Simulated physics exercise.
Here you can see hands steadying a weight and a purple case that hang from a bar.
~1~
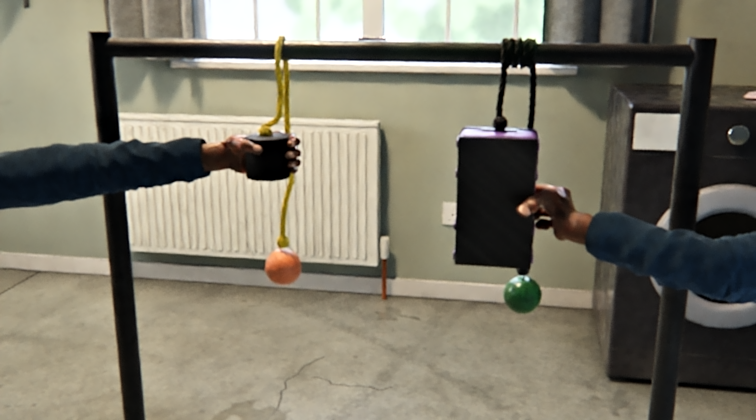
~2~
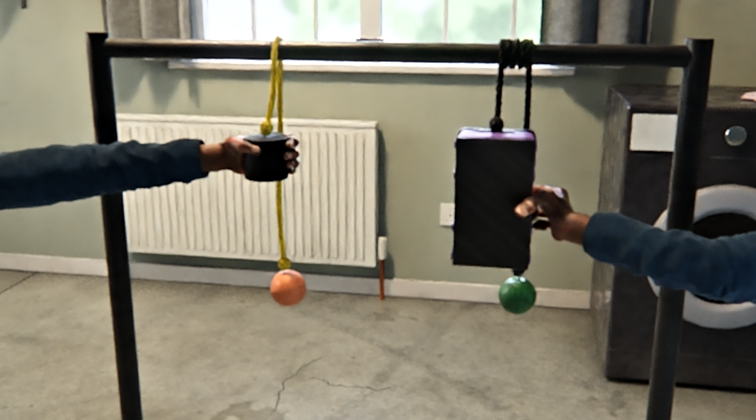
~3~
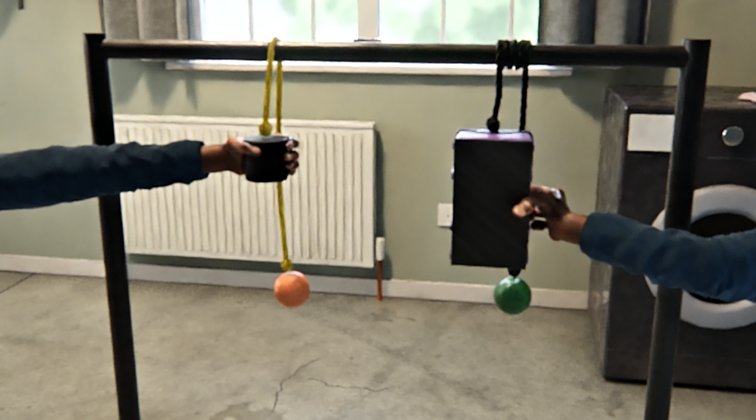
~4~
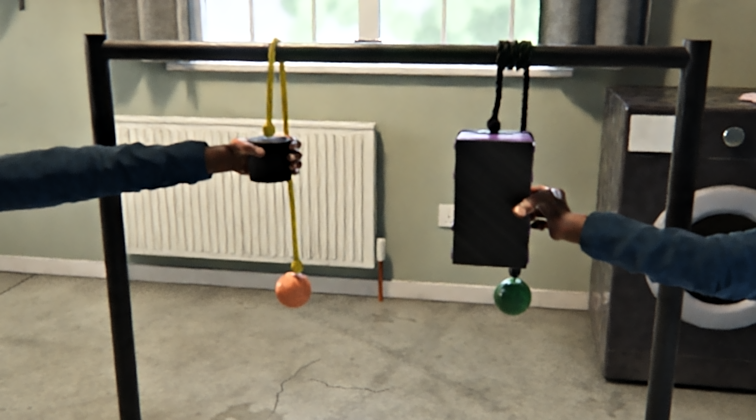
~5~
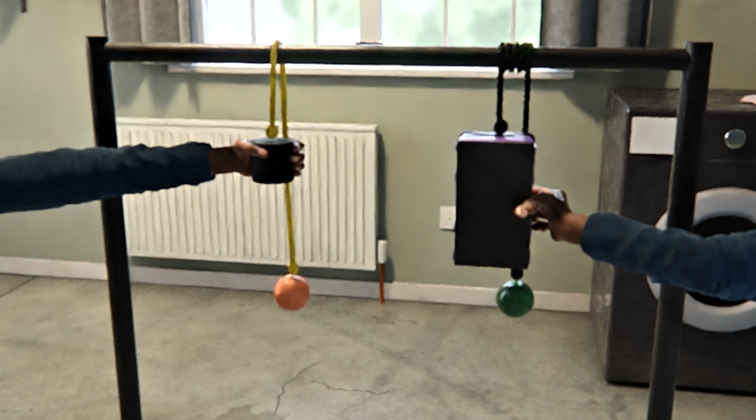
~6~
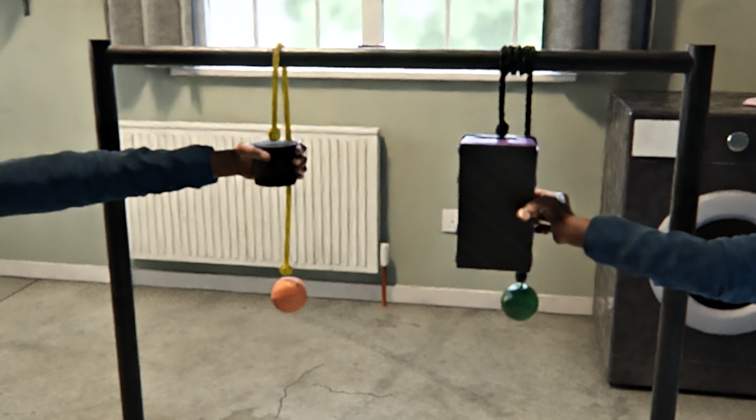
Two dark-sleeved arms reach in from left and right before a black rail in a room with a radiator, window and dark washing machine, seen straight on. The left hand holds a small black object on a yellow rope above an orange ball; the right touches a black, purple-topped case above a green ball. The orange ball lowers slightly and both balls sway gently, while the hands and view barely shift.
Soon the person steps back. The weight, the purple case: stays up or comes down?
Weight comes down, purple case stays up.
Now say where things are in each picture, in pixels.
In the first picture, weight (268, 157); purple case (496, 197); left orange (283, 267); right apple (523, 295).
In the second picture, weight (266, 157); purple case (494, 198).
In the third picture, weight (266, 159); purple case (492, 198).
In the fourth picture, weight (270, 159); purple case (493, 198).
In the fifth picture, weight (273, 160); purple case (494, 199).
In the sixth picture, weight (275, 163); purple case (496, 202); left rope only laid over the rail; right rope wound several times round the rail.
Then, 0.46 s on from there, weight dropping near (285, 397); purple case off the floor near (499, 202).
Then, 0.76 s on from there, weight on the floor; purple case off the floor near (499, 201).
In the end, weight on the floor; purple case off the floor near (499, 199). The weight runs down to the floor and the purple case is held.
